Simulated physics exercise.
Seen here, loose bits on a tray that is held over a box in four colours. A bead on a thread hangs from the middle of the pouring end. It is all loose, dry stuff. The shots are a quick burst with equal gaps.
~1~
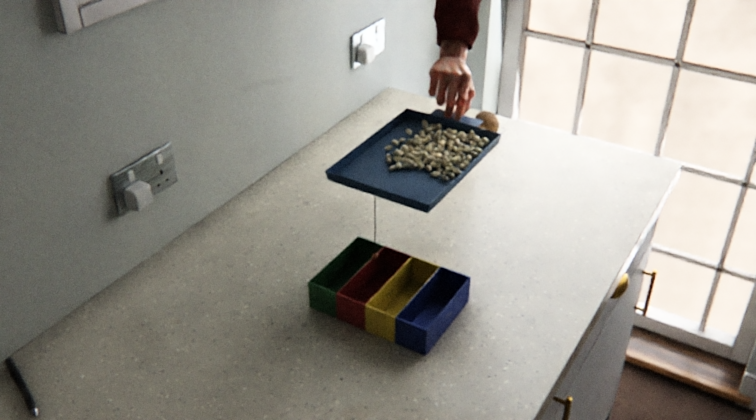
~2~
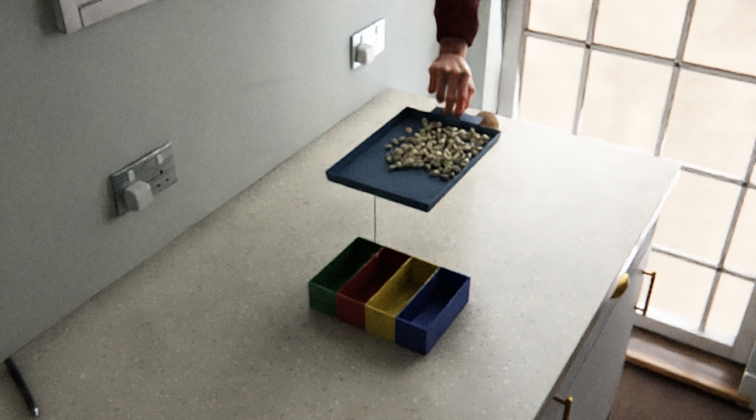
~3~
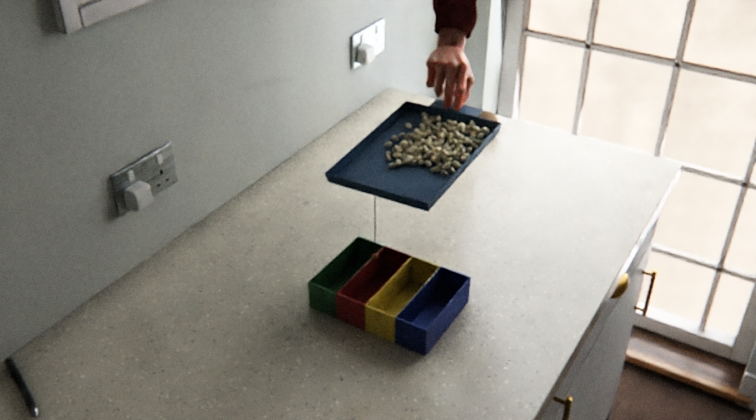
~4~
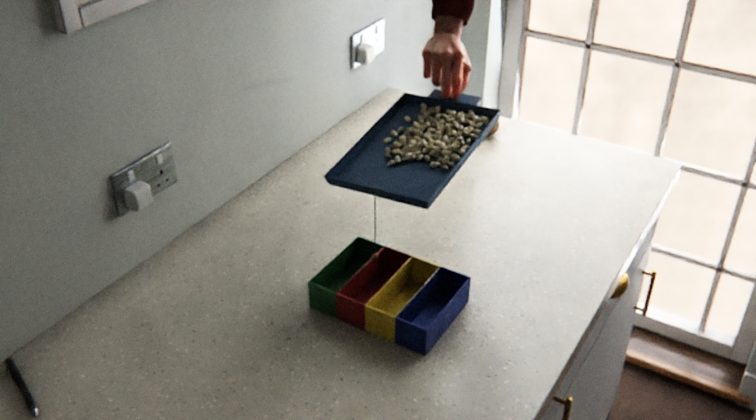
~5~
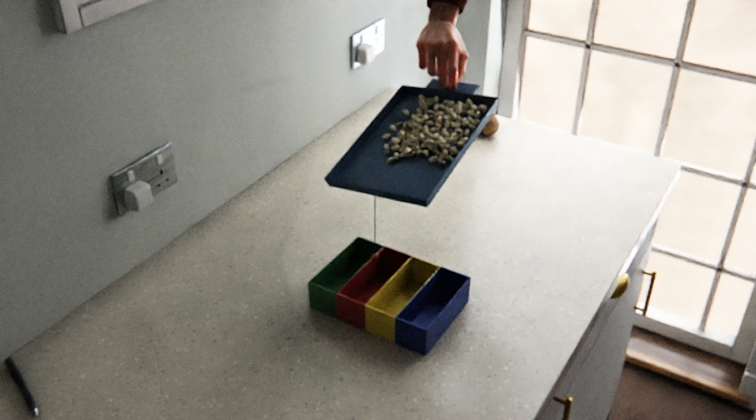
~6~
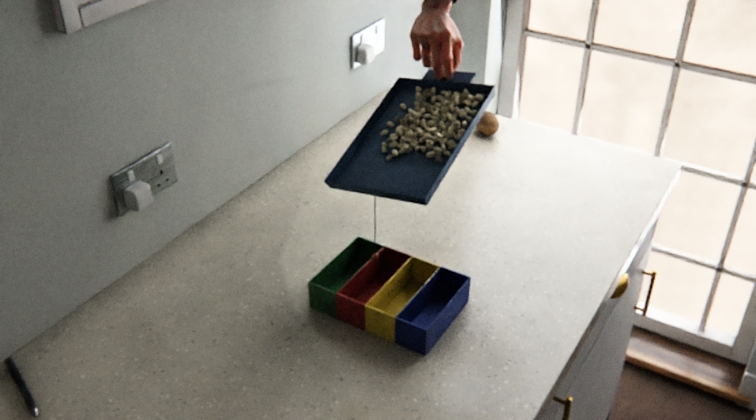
Hand raising the far end of a dark blue tray of pale beans, tilting it above a four-coloured box on a worktop.
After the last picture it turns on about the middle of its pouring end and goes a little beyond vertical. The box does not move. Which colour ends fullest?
Most goes to the green cell.
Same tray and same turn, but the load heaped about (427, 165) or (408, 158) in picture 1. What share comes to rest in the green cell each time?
The first gives 40 %, the second 30 %.
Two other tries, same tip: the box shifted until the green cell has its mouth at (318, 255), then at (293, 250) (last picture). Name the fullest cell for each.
At the first place the cell in green, at the second the red cell.
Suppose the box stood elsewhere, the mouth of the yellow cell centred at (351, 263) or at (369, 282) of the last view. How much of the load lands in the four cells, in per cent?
The first gives 100 %, the second 90 %.
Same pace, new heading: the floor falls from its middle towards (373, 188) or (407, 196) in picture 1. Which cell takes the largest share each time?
At the first place the green one, at the second the yellow one.
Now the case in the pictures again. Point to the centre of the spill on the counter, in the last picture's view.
Around (301, 277).
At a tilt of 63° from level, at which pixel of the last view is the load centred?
Roughly at (352, 172).
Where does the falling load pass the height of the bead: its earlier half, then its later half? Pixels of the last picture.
First near (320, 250), later near (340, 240).
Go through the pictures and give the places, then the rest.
Corners of the pouring end near (328, 171) and (428, 203), level; middle of the load near (434, 150), white beans; bead on its thread near (375, 257); green cell near (323, 297); red cell near (351, 309); yellow cell near (380, 321); blue cell near (411, 334), in the first picture.
Corners of the pouring end near (328, 171) and (428, 203), level; middle of the load near (434, 149), in the second picture.
Corners of the pouring end near (327, 173) and (427, 202), tipped barely, lowest at the left corner; middle of the load near (434, 144), in the third picture.
Corners of the pouring end near (327, 175) and (426, 200), tipped a little, lowest at the left corner; middle of the load near (433, 137), in the fourth picture.
Corners of the pouring end near (326, 178) and (425, 198), tipped clearly, lowest at the left corner; middle of the load near (432, 130), in the fifth picture.
Corners of the pouring end near (326, 180) and (423, 197), tipped clearly, lowest at the left corner; middle of the load near (430, 123); green cell near (323, 297); red cell near (351, 309); yellow cell near (380, 321); blue cell near (411, 334), in the sixth picture.
Shortly afterwards, tray tipped steeply; all but a few on the tray; a little falling or outside the box.
Next, tray tipped past a quarter turn; near a third on the tray; a little in the green cell; only a few in the red cell; near half falling or outside the box.
Some moments later, tray tipped past a quarter turn; near a third in the green cell; only a few in the red cell; near two thirds falling or outside the box.
In the end, tray tipped past a quarter turn; near a third in the green cell; only a few in the red cell; none at all in the blue cell; none at all in the yellow cell; near two thirds outside the box.
